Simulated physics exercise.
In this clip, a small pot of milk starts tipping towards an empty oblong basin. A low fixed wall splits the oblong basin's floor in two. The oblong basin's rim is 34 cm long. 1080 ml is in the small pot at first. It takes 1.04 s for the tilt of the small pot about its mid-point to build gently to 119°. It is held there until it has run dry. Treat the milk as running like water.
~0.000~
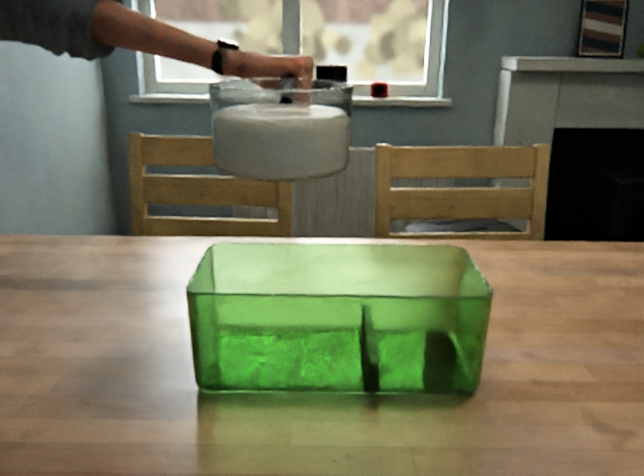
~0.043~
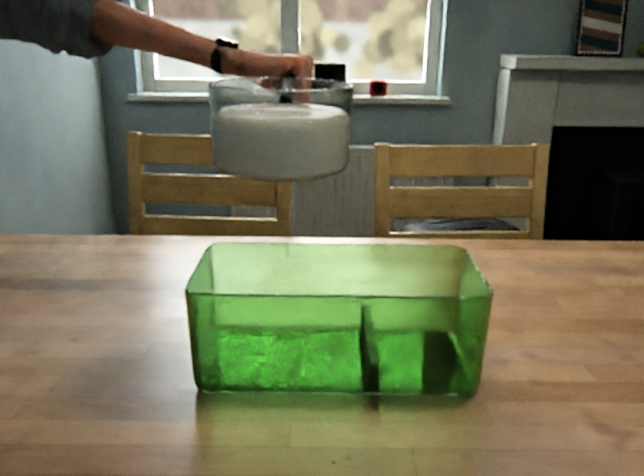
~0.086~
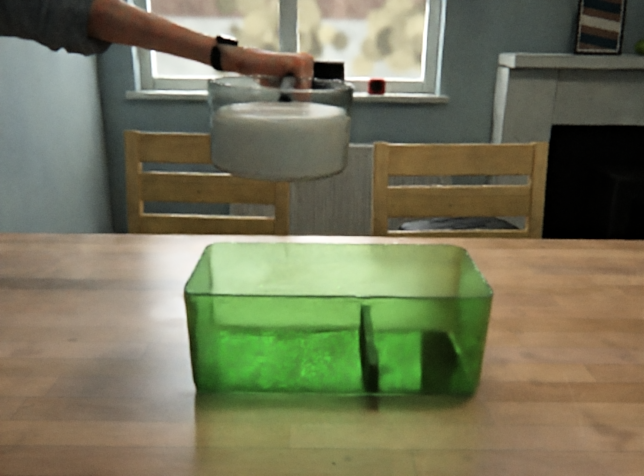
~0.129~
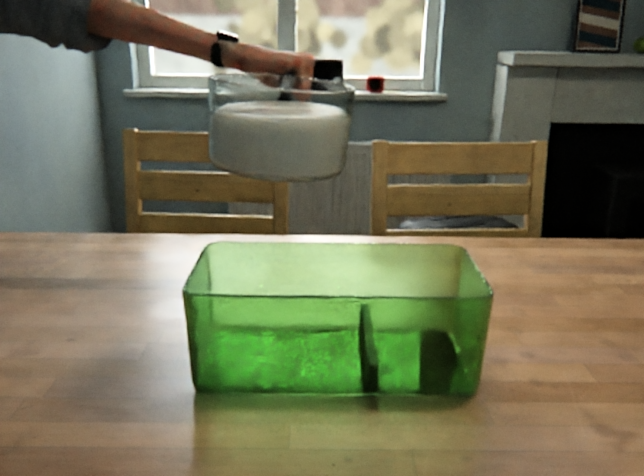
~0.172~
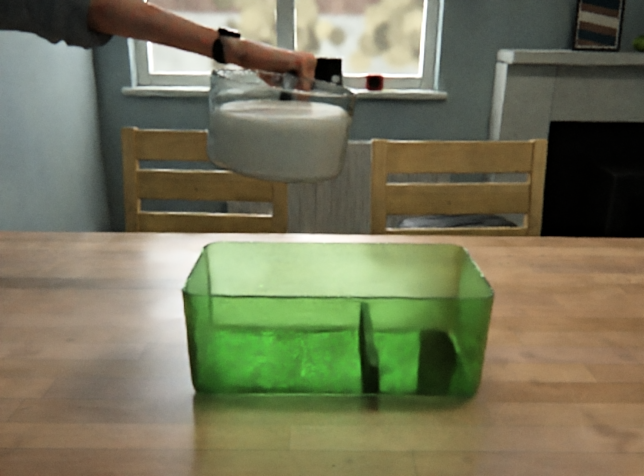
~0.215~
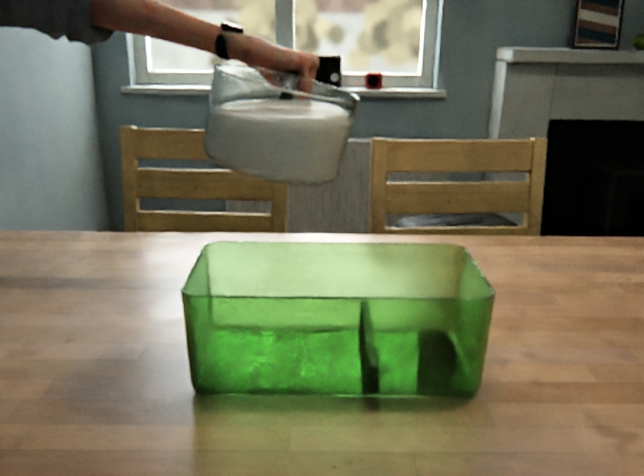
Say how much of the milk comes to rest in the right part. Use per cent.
About 58 per cent comes to rest there.
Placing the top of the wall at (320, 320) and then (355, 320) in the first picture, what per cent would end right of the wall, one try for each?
Try 1: 95 %; try 2: 80 %.
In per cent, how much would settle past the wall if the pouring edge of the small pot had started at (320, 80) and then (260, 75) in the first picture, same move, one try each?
Result: 50 per cent, then 15 per cent.
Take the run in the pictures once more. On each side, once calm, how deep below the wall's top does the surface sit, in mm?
Near 24 mm for the left and near 4 mm for the right.
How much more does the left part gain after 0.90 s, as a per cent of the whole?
Roughly 28 percent.
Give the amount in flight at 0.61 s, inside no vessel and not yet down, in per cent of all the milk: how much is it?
Near 32 per cent of it all.
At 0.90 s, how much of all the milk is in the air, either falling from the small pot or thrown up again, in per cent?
Estimated airborne part: Roughly 14 per cent.
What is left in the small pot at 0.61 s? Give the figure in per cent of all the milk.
Still held: Roughly 64 % of the total.
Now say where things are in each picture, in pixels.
Tilt 0°; pouring edge (352, 87); surface from (216, 112) to (348, 112); the oblong basin's rim runs from (198, 267) to (478, 270); the wall's top is at (370, 332), in the first frame.
Tilt 1°; pouring edge (352, 87); surface from (215, 110) to (348, 112), in the second frame.
Tilt 2°; pouring edge (352, 88); surface from (214, 109) to (348, 111), in the third frame.
Tilt 4°; pouring edge (353, 91); surface from (214, 109) to (348, 112), in the fourth frame.
Tilt 8°; pouring edge (355, 95); surface from (213, 108) to (349, 112), in the fifth frame.
Tilt 12°; pouring edge (357, 100); surface from (212, 107) to (351, 113), in the sixth frame.
Then, 0.61 s in, the tilt is 76° and 63 per cent is still to pour, 0 is left of the wall and 5 right of it.
Then, 0.90 s in, the tilt is 114° and 9 per cent is still to pour, 13 is left of the wall and 65 right of it.
Then, 1.21 s in, the tilt is 119° and 0 per cent is still to pour, 34 is left of the wall and 65 right of it.
Then, 1.54 s in, the tilt is 119° and 0 per cent is still to pour, 40 is left of the wall and 59 right of it.
Finally, 41 per cent lies left of the wall, 58 right of it and 1 outside.
